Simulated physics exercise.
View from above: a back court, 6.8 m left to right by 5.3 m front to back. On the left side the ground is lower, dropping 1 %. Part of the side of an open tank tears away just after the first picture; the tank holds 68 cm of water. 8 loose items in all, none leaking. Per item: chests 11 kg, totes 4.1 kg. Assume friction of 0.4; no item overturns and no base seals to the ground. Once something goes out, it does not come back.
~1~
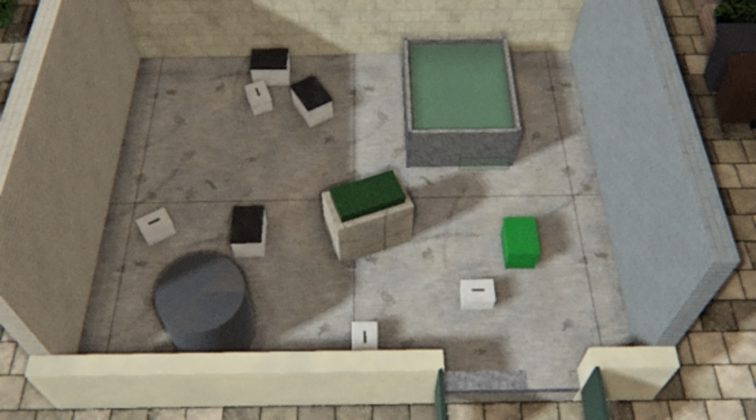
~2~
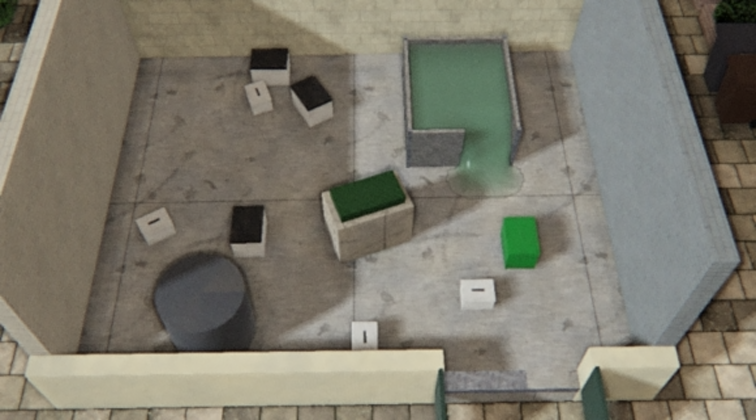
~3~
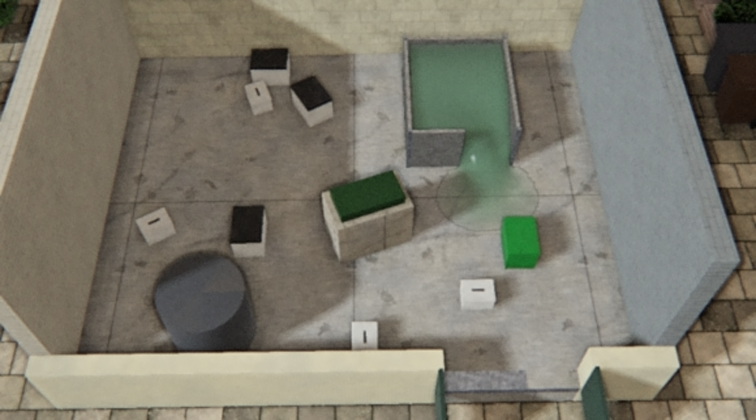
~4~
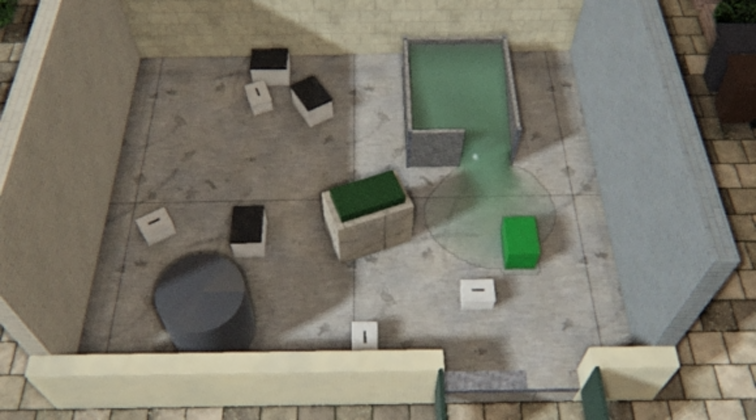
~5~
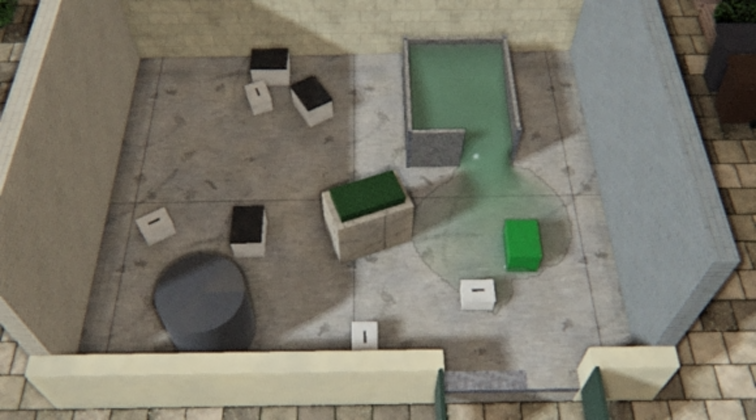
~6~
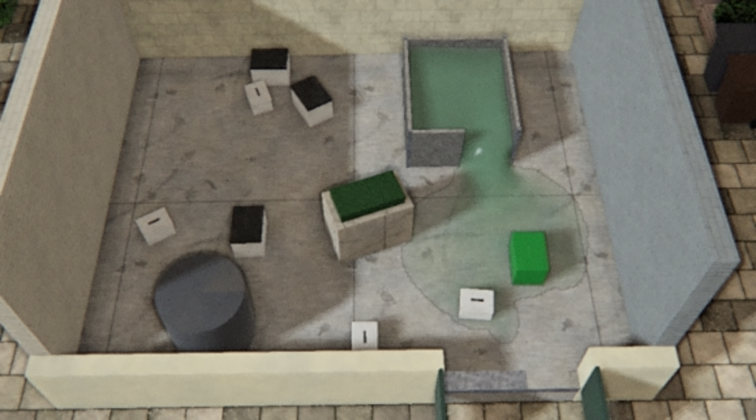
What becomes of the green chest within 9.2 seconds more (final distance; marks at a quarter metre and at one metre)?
It ends well off its spot.
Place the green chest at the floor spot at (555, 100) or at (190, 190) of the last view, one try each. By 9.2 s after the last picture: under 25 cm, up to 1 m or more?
Try one: It hardly moves. Try two: It hardly moves.
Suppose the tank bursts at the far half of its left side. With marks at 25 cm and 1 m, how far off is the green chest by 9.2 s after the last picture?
Result: The green chest remains where it was.
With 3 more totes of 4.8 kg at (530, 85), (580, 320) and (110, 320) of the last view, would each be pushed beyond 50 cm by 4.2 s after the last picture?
Respectively: Smaller, greater, smaller.
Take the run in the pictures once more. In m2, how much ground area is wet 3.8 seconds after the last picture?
Roughly 18 m2 of it is wet.
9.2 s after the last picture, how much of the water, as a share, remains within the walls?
Some 56 per cent remains.
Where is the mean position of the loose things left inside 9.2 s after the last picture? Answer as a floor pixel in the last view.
It works out to somewhere near (264, 151) on the floor.
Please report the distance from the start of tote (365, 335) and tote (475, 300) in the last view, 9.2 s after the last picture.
250 cm, washed out.
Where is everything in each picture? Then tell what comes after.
The first picture shows the green chest at (522, 235) rests on the ground; 2.4 m2 under water; 0 of 8 have shifted.
The second picture shows the green chest at (522, 235) rests on the ground; 2.9 m2 under water; 0 of 8 have shifted.
The third picture shows the green chest at (522, 235), on the bottom; water covers 3.6 m2; 0 of 8 have shifted.
The fourth picture shows the green chest at (522, 235), on the bottom; 4.5 m2 under water; 0 of 8 have shifted.
The fifth picture shows the green chest at (524, 238) rests on the ground, 5 cm from its start; 5.5 m2 under water; 1 of 8 have shifted.
The sixth picture shows the green chest at (531, 251) rests on the ground, 26 cm from its start; 6.6 m2 under water; 2 of 8 have shifted.
Then, 1.2 s after the last picture the green chest has gone out; 2 of 8 are out; 1 afloat.
Then, 3.8 s after the last picture the green chest has gone out; 2 of 8 are out; 0 afloat.
Then, 6.2 s after the last picture the green chest has gone out; 2 of 8 are out; 0 afloat.
Then, 9.2 s after the last picture the green chest has gone out; 2 of 8 are out; 0 afloat.
